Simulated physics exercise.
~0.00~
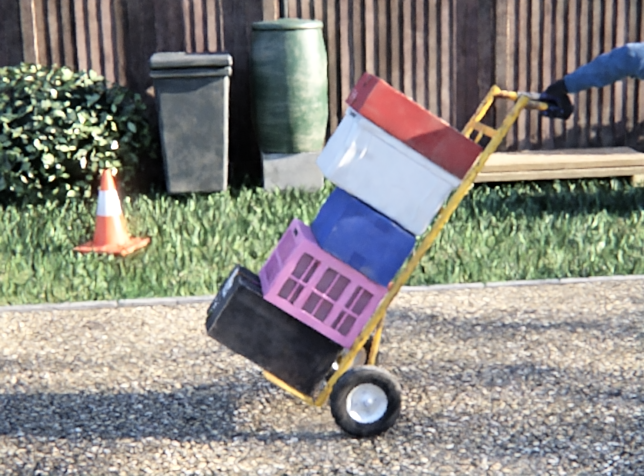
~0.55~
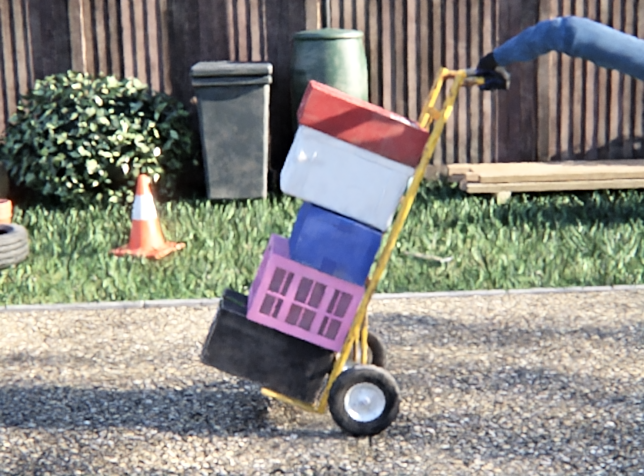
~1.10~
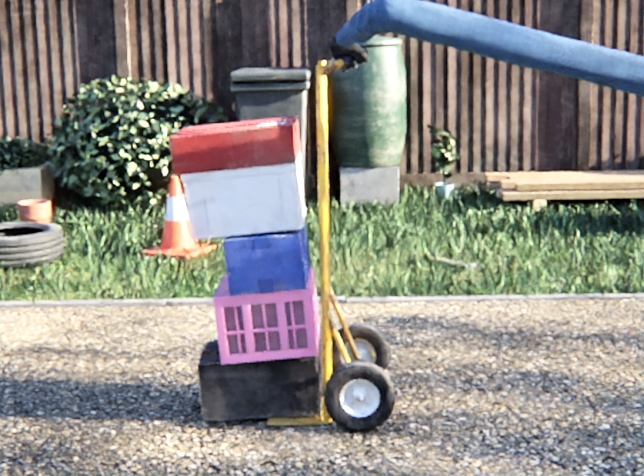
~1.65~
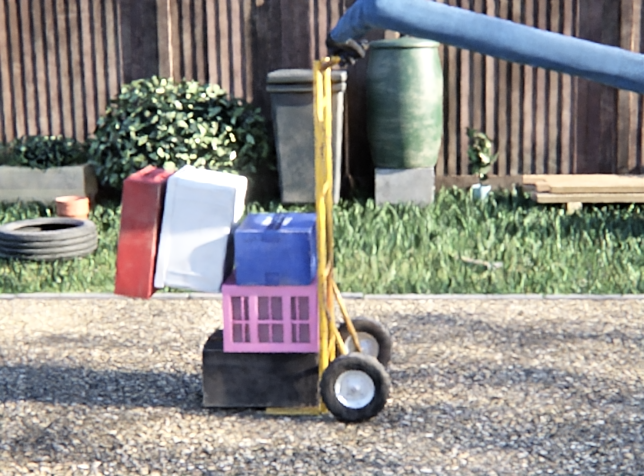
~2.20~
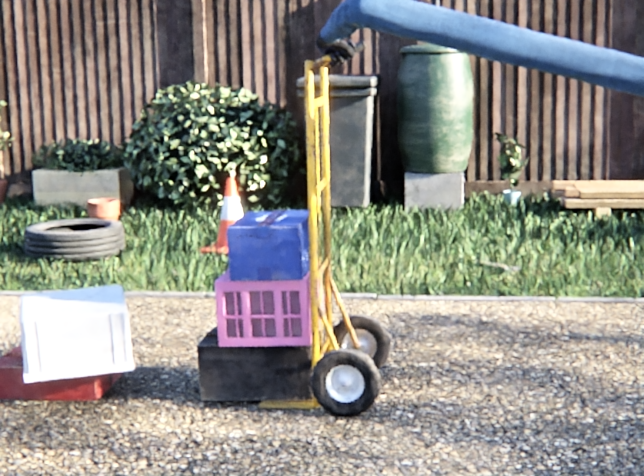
Gravel path by a fence, a blue-sleeved arm swinging a loaded hand truck upright, red box and white tote toppling left to the ground.
